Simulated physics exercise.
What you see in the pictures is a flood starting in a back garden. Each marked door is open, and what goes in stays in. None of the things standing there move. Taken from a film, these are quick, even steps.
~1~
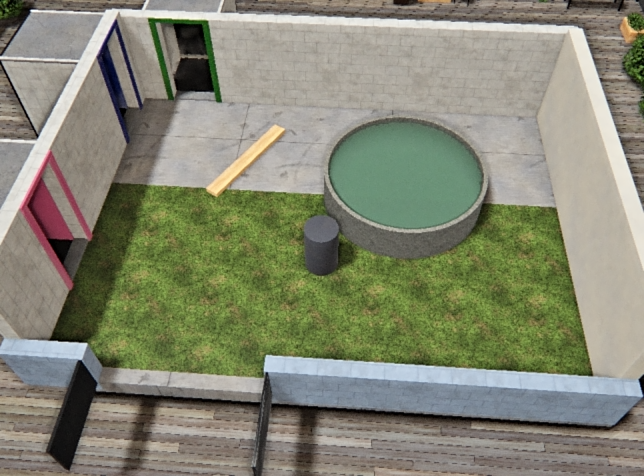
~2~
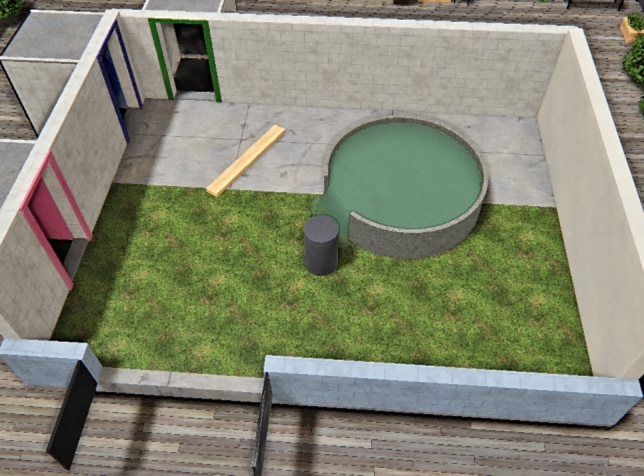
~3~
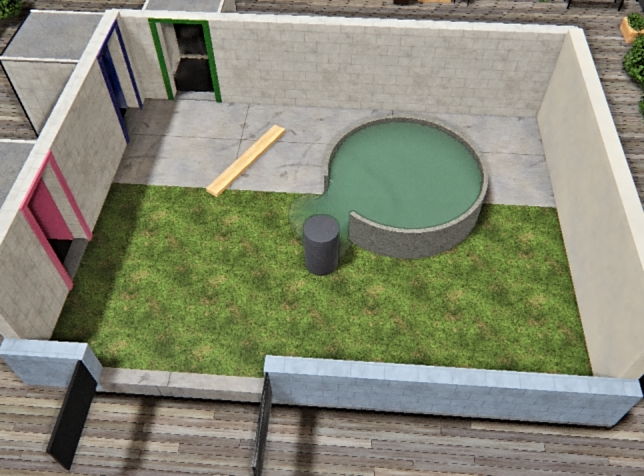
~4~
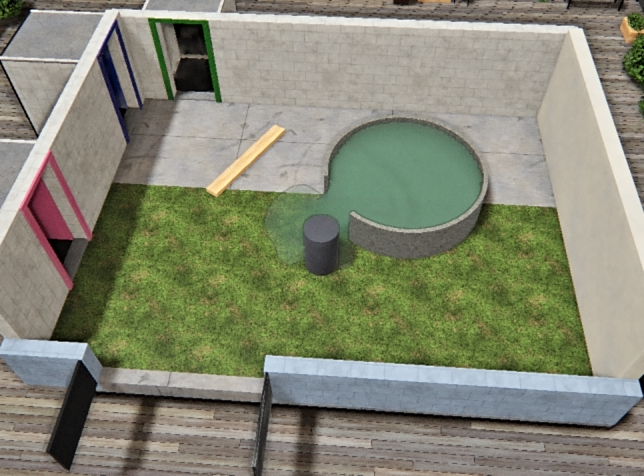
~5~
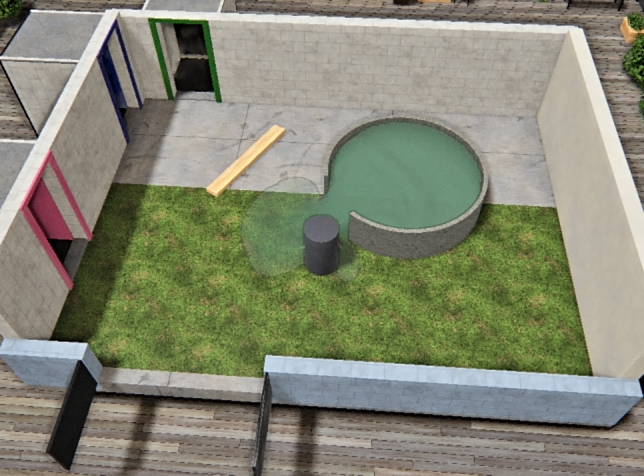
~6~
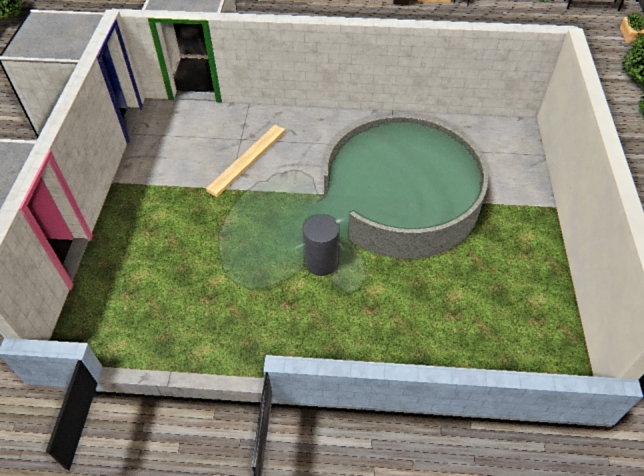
A round stone tank full of green water stands on grass and paving in a walled yard, seen from high above by a still camera. A dark grey cylinder sits before it, with a yellow plank to its left and pink, blue and green door surrounds beyond. A gap opens in the tank's left side, and water pours out, spreading leftward around the cylinder in a thin, pale sheet.
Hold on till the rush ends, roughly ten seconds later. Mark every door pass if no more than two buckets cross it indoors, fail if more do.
Marks: Blue door pass, green door fail, pink door fail.
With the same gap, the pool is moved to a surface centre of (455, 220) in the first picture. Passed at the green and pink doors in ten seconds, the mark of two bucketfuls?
Taking the doors in turn, green remains short, while pink remains short.
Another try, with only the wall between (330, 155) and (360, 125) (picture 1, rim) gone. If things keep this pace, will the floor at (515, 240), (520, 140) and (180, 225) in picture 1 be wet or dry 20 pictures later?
One after the other: Free of water, no water, awash.
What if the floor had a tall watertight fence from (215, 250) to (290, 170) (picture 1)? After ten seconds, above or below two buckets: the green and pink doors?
Result - the green one remains within bounds, and the pink one remains within bounds.
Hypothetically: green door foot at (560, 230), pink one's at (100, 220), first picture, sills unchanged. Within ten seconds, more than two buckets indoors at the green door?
The green door falls short.
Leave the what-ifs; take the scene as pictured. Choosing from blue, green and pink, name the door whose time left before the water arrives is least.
Answer: The one in pink.
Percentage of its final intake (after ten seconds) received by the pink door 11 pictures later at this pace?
Close to 0 %.
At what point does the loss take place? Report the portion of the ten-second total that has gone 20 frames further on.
Near 10 in a hundred.
A moment on, water covers 20 % of the floor; the blue door not reached, the green door not reached, the pink door not reached.
Next, water covers 35 % of the floor; the blue door not reached, the green door not reached, the pink door not reached.
Then, water covers 55 % of the floor; the blue door not reached, the green door not reached, the pink door over two buckets in.
Later, water covers 75 % of the floor; the blue door wet at the sill, nothing in, the green door under two buckets in, the pink door over two buckets in.
In the end, water covers 90 % of the floor; the blue door wet at the sill, nothing in, the green door over two buckets in, the pink door far over two buckets in.
